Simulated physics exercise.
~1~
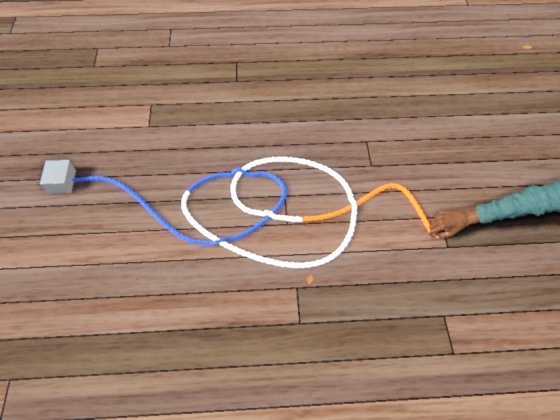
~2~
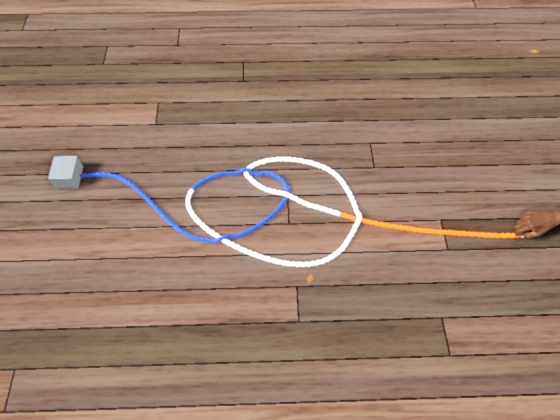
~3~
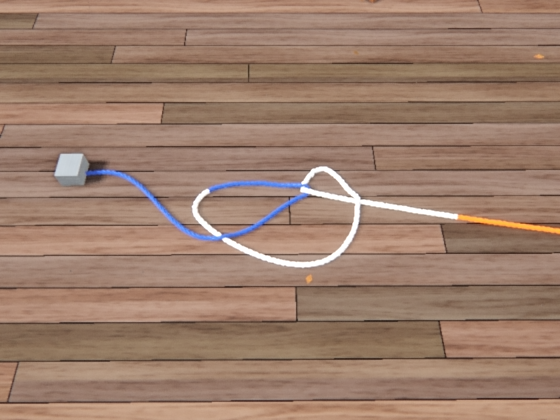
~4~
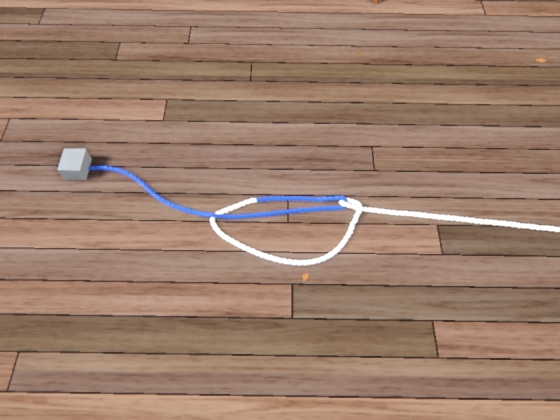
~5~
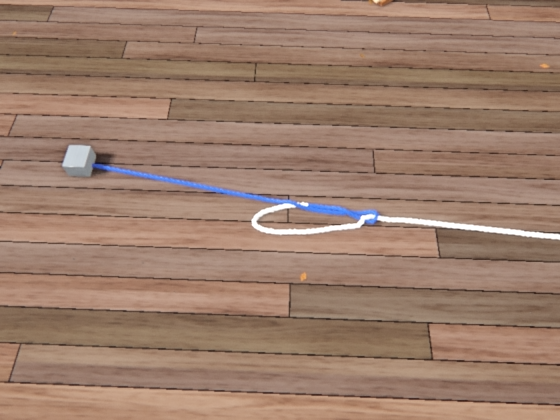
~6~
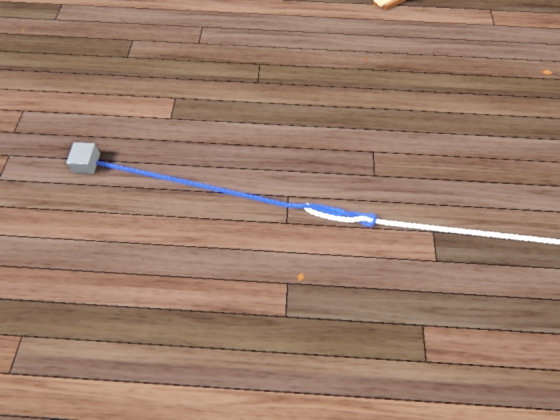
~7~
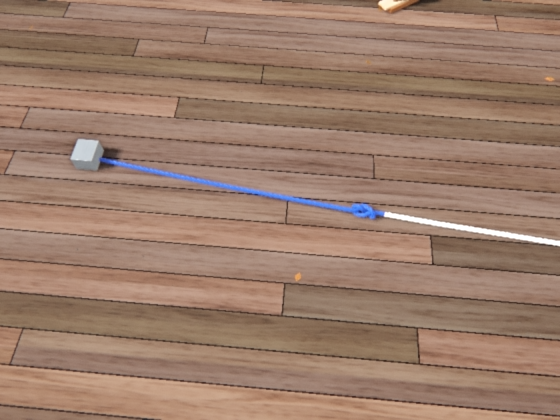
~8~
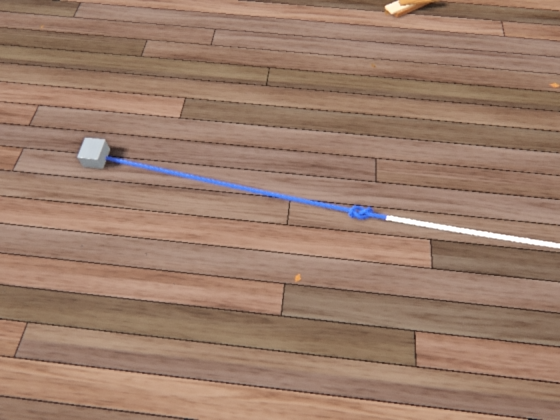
A looped rope is pulled right by a hand until it jams in a small knot.
